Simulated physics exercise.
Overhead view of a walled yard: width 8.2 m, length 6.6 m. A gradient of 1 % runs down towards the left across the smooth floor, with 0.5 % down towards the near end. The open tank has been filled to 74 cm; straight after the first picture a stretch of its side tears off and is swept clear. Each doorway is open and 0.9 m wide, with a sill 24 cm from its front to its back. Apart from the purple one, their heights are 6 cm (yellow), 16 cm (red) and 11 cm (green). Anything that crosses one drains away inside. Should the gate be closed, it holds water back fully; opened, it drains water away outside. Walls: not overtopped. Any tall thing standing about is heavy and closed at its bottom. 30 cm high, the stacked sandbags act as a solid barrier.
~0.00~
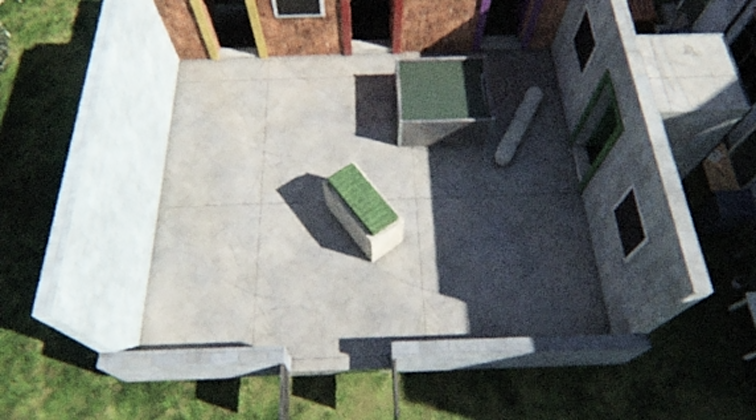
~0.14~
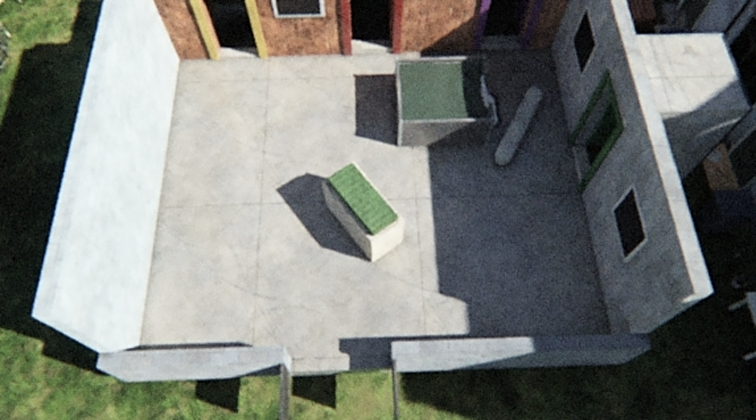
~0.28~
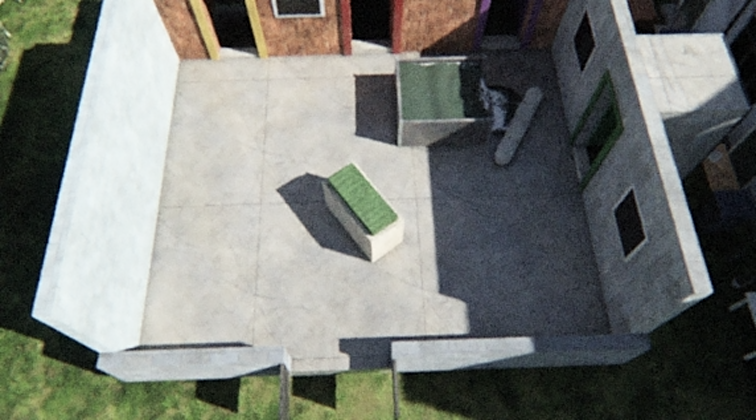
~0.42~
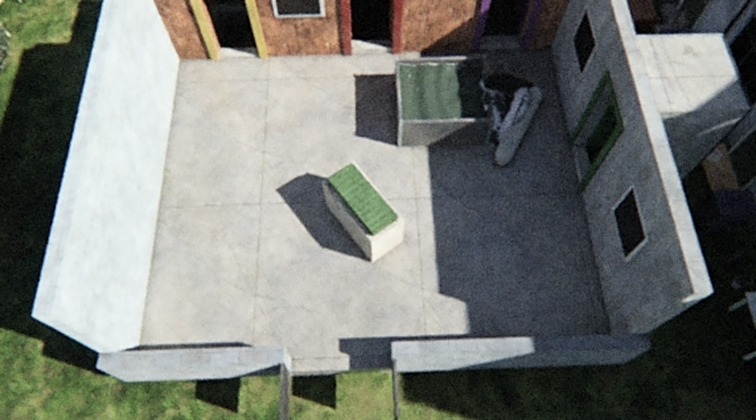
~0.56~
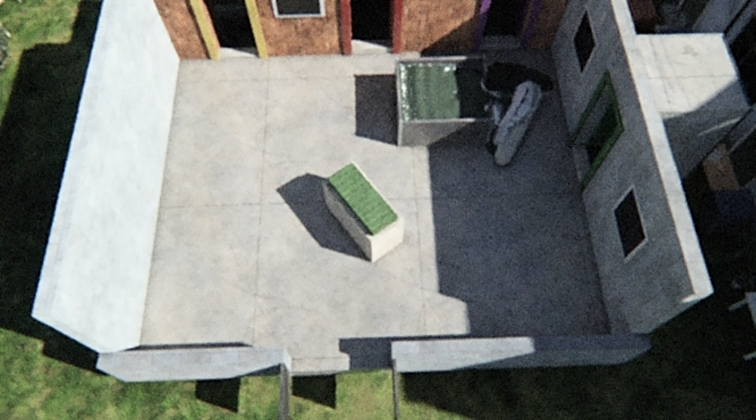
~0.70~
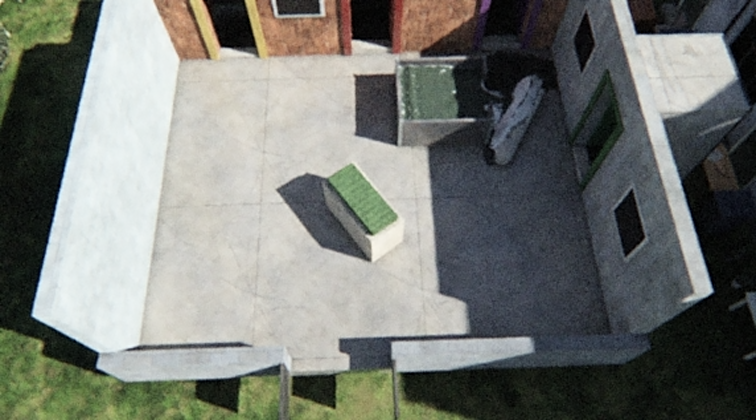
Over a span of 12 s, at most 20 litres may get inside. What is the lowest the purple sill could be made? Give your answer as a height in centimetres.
Around 26 cm high.
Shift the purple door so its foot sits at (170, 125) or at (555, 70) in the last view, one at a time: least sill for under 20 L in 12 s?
6.0 and 27 cm.
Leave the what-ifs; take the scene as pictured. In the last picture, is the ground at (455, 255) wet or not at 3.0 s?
It is flooded.
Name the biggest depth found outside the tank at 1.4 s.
Max depth: Around 48 cm.
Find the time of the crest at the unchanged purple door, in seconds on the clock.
Crest at t of about 2.4 s.
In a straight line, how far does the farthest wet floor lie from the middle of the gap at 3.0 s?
Roughly 4.0 metres.
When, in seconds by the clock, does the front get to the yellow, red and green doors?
Arrives: Yellow 4.5 s / red 2.8 s / green 1.6 s.
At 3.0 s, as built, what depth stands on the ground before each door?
Lab note, depth in cm: Yellow 0; red 3; green 7; purple 25.
After 1.4 s water covers 10 % of the floor, deepest (48 cm) near (510, 121); 20 cm at the purple door, 5 litres in over its 17 cm sill.
After 3.0 s water covers 25 % of the floor, deepest (34 cm) near (510, 121); 25 cm at the purple door, 78 litres in over its 17 cm sill.
After 12.0 s water covers 80 % of the floor, deepest (11 cm) near (137, 363); 6 cm at the purple door, 111 litres in over its 17 cm sill.
At the purple door as built, the water arrived by 0.8 s and peaked near 27 cm at 2.4 s.
Run again over the same 12 s with other heights there, 42 litres in over 23 cm, 5 litres over 31.5 cm. The limit of 20 litres is kept from about 26 cm up.
